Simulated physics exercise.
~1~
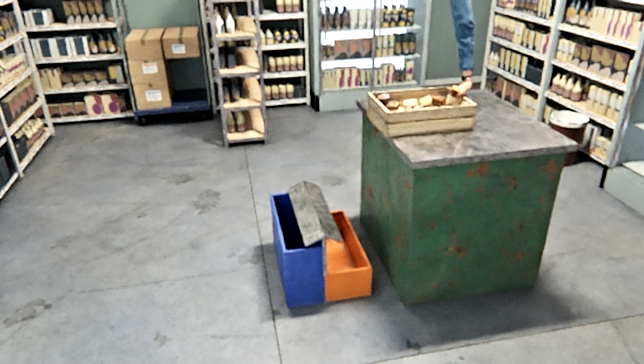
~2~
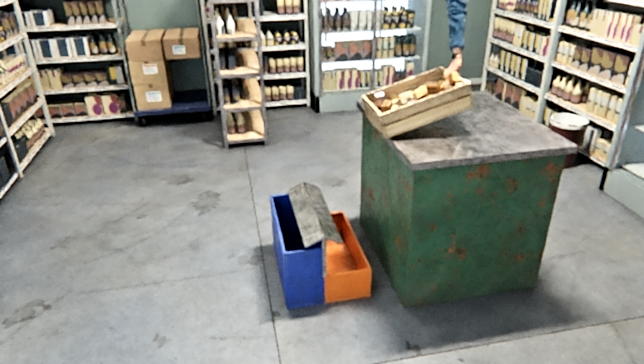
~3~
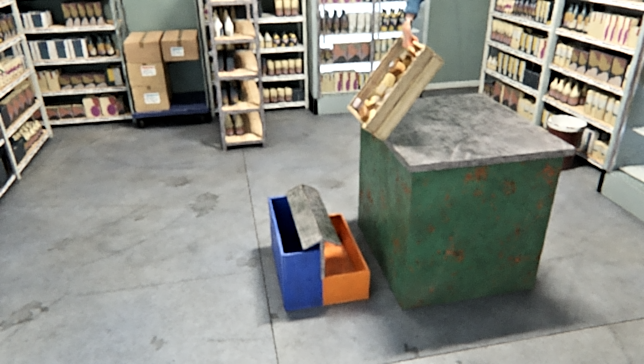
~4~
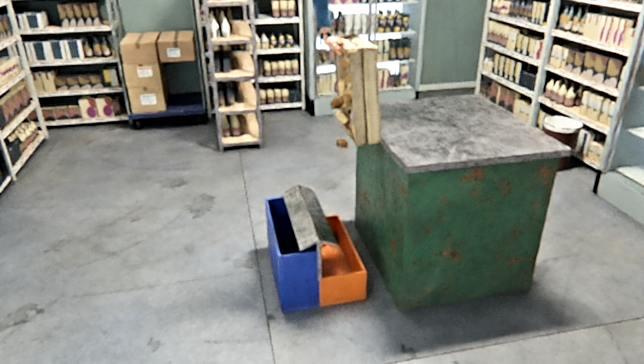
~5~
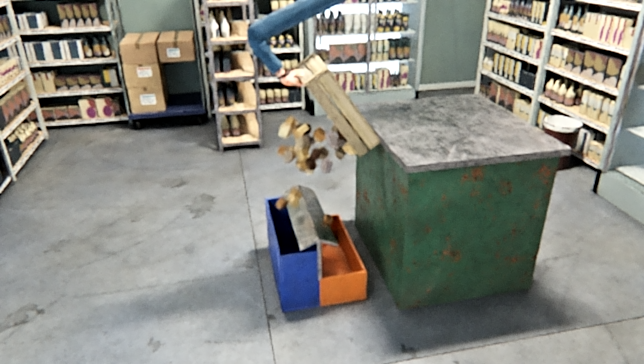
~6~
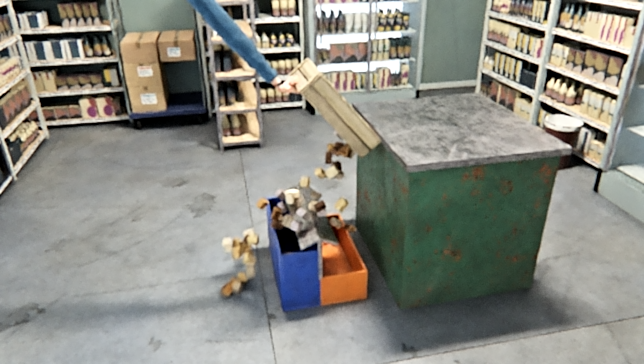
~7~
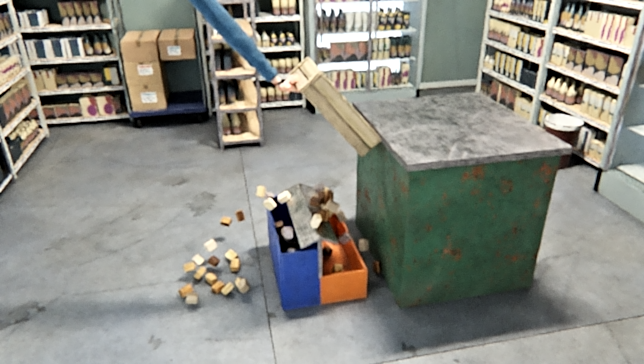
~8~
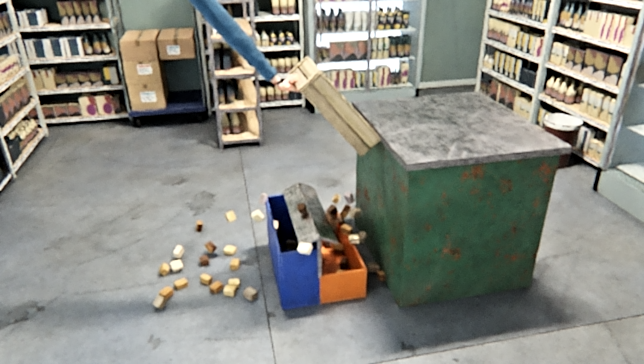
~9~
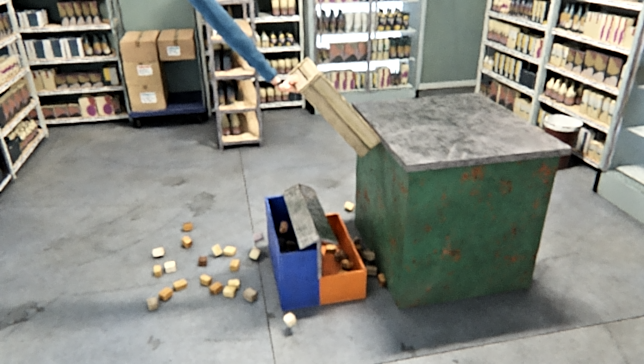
At the start, a wooden crate full of small wooden blocks rests on a rusty green bench, with a blue box and an orange box on the floor below, a grey peaked splitter above them. A blue-sleeved arm tilts the crate up toward the left. As it tips past upright, blocks spill over the edge and tumble onto the splitter. They scatter both ways, some dropping into the boxes and many bouncing onto the floor to the left. At the end, the crate hangs tilted while blocks lie in both boxes and around them, with a wide scatter left of the blue box.
